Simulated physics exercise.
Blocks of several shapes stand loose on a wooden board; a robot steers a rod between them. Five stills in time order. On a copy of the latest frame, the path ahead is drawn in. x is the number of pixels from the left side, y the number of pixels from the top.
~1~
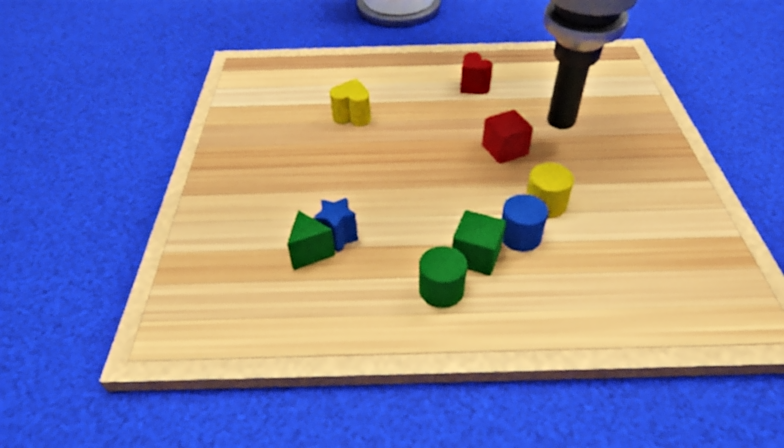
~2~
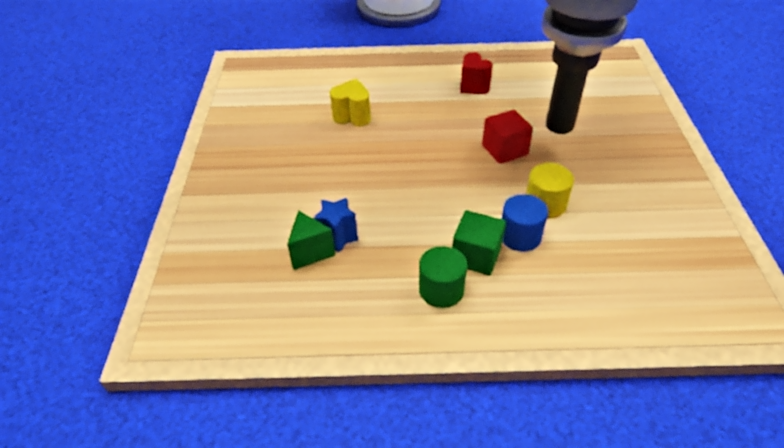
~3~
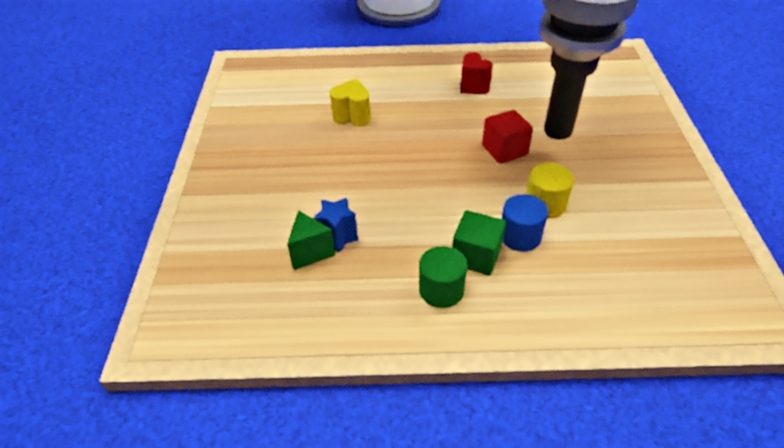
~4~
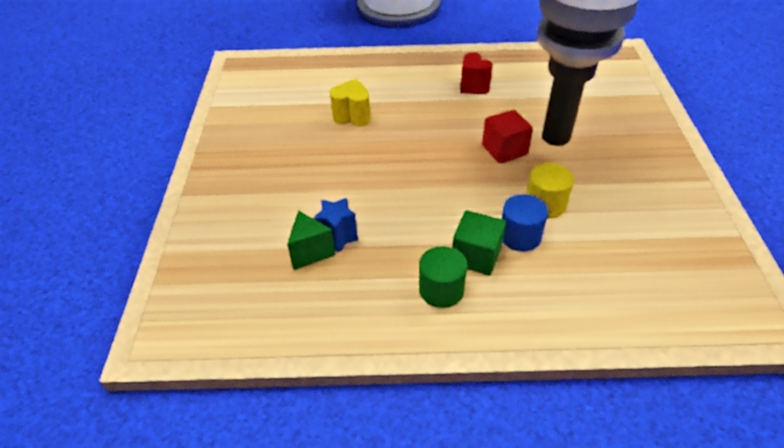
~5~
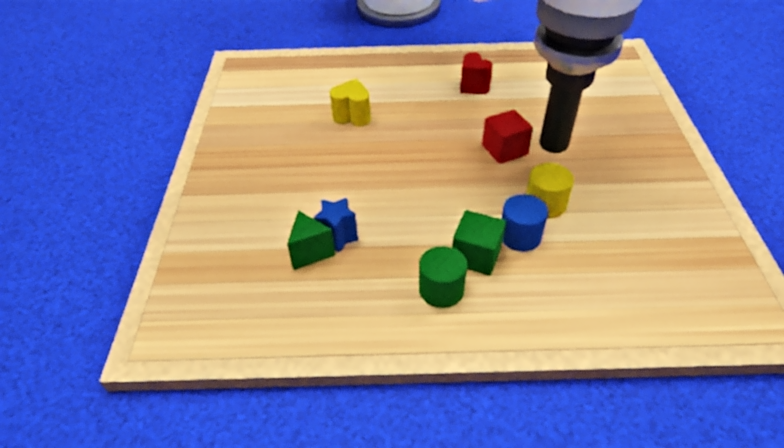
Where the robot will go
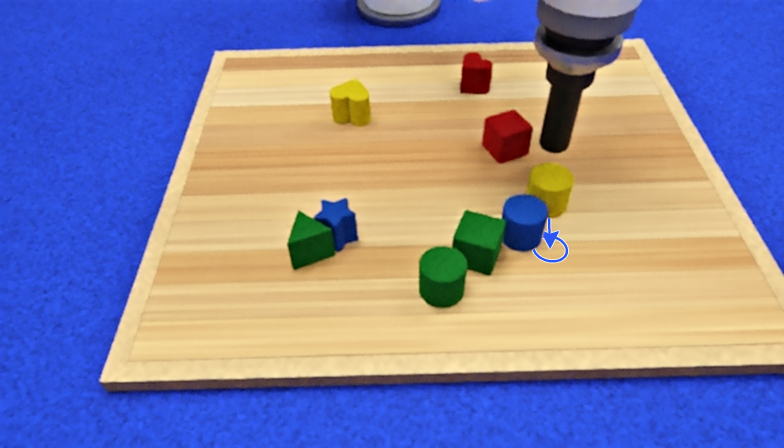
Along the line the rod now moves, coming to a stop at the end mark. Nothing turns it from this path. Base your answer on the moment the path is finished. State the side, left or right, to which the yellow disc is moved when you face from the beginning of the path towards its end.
It goes toward the left-hand side.
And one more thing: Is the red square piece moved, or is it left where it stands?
In the end it has not been moved.
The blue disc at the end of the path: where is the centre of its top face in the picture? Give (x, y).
The middle of its upper face will lie at (521, 237).
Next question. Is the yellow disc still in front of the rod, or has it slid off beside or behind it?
The rod still has it in front.
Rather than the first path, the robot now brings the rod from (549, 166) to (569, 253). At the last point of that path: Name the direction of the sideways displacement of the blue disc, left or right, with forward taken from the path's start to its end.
Rightward.
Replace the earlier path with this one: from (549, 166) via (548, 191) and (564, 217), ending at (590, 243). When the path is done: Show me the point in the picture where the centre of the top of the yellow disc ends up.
I'd guess (576, 237).
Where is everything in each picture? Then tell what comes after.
In the first picture, lower end of the rod at (561, 122), tops of blocks, green square piece at (480, 228), red square piece at (509, 122), blue disc at (526, 208), yellow disc at (552, 176).
In the second picture, rod at (559, 127), blocks as before.
In the third picture, rod at (558, 132), blocks as before.
In the fourth picture, rod at (556, 139), blocks as before.
In the fifth picture, rod at (553, 146), green square piece at (480, 228), red square piece at (509, 122), blue disc at (526, 208), yellow disc at (552, 176).
The drawn path runs in a line from (549, 166) to (550, 249).
The first path, step by step. One third of the way, rod at (554, 172); blue disc at (524, 212); yellow disc at (552, 190).
Two thirds of the way, rod at (554, 198); green square piece at (473, 231); blue disc at (523, 234); yellow disc at (563, 220).
At the end, rod at (556, 228); green square piece at (473, 231); red square piece not moved; blue disc at (521, 237); yellow disc at (574, 252).
